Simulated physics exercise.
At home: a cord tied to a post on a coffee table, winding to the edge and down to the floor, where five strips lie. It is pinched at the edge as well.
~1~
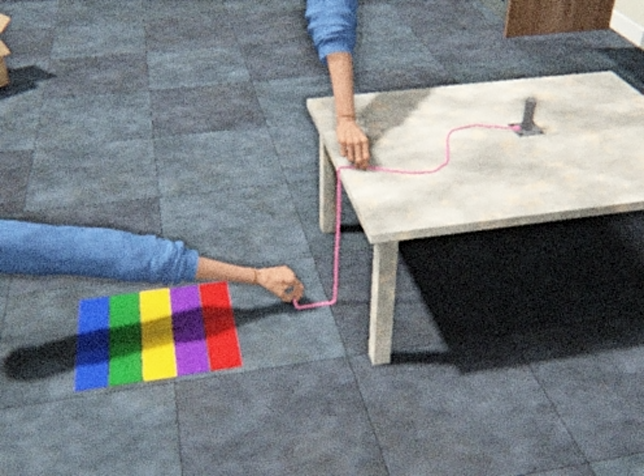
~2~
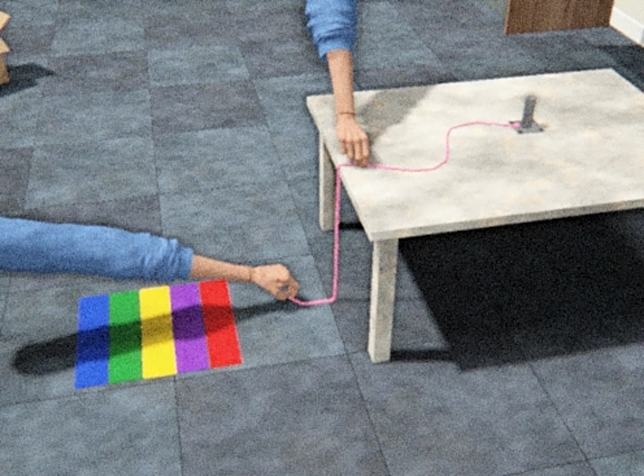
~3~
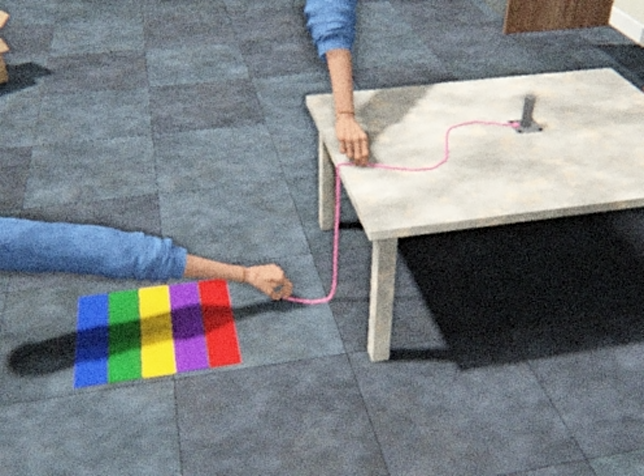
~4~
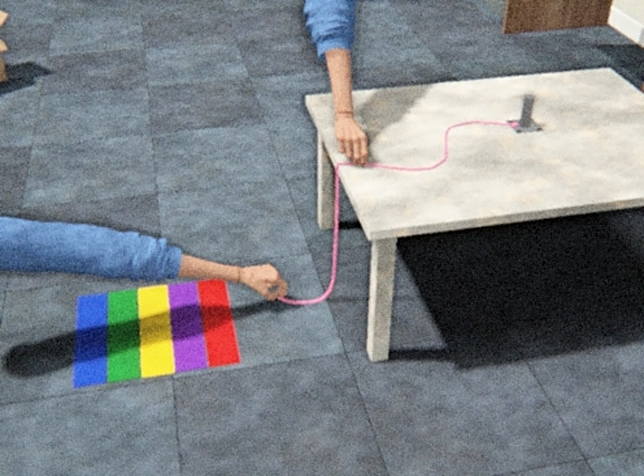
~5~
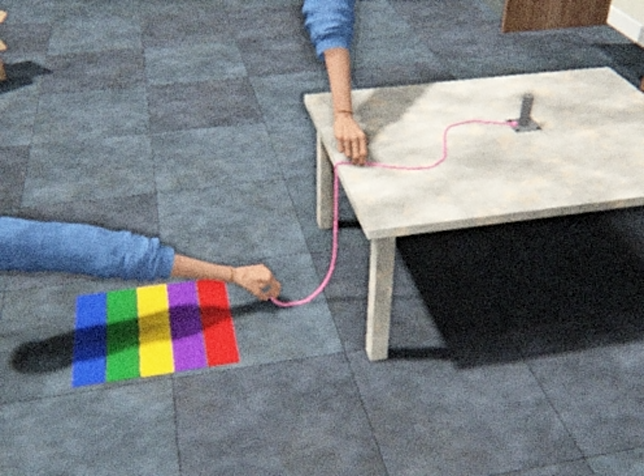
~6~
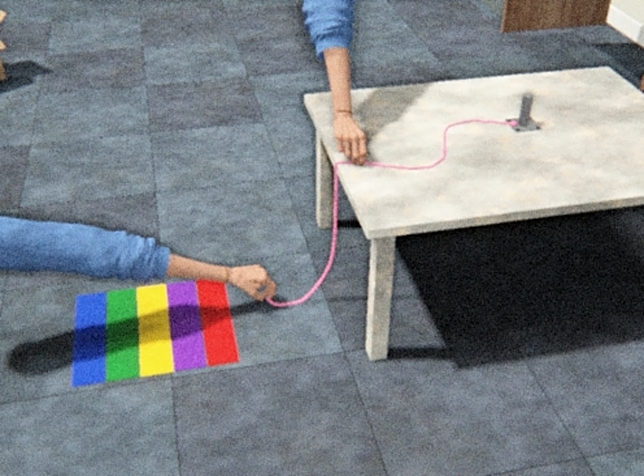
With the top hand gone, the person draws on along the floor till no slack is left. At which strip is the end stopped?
The green one.
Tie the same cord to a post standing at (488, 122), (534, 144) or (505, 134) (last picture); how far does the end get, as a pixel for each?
The places are (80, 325), (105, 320) and (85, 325).
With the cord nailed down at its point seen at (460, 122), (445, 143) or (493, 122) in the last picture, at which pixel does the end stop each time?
In that order: (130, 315), (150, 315) and (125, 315).
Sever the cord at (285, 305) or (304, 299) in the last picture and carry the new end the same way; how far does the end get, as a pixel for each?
Try by try, around (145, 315) and (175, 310).
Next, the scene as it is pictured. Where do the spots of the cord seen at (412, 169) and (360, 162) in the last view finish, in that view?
The first at (355, 160), the second at (310, 185).
Soon after, end near (181, 309); over purple.
After that, end near (143, 315); over yellow.
At the stop, end near (120, 318); over green. It halts on the green strip.
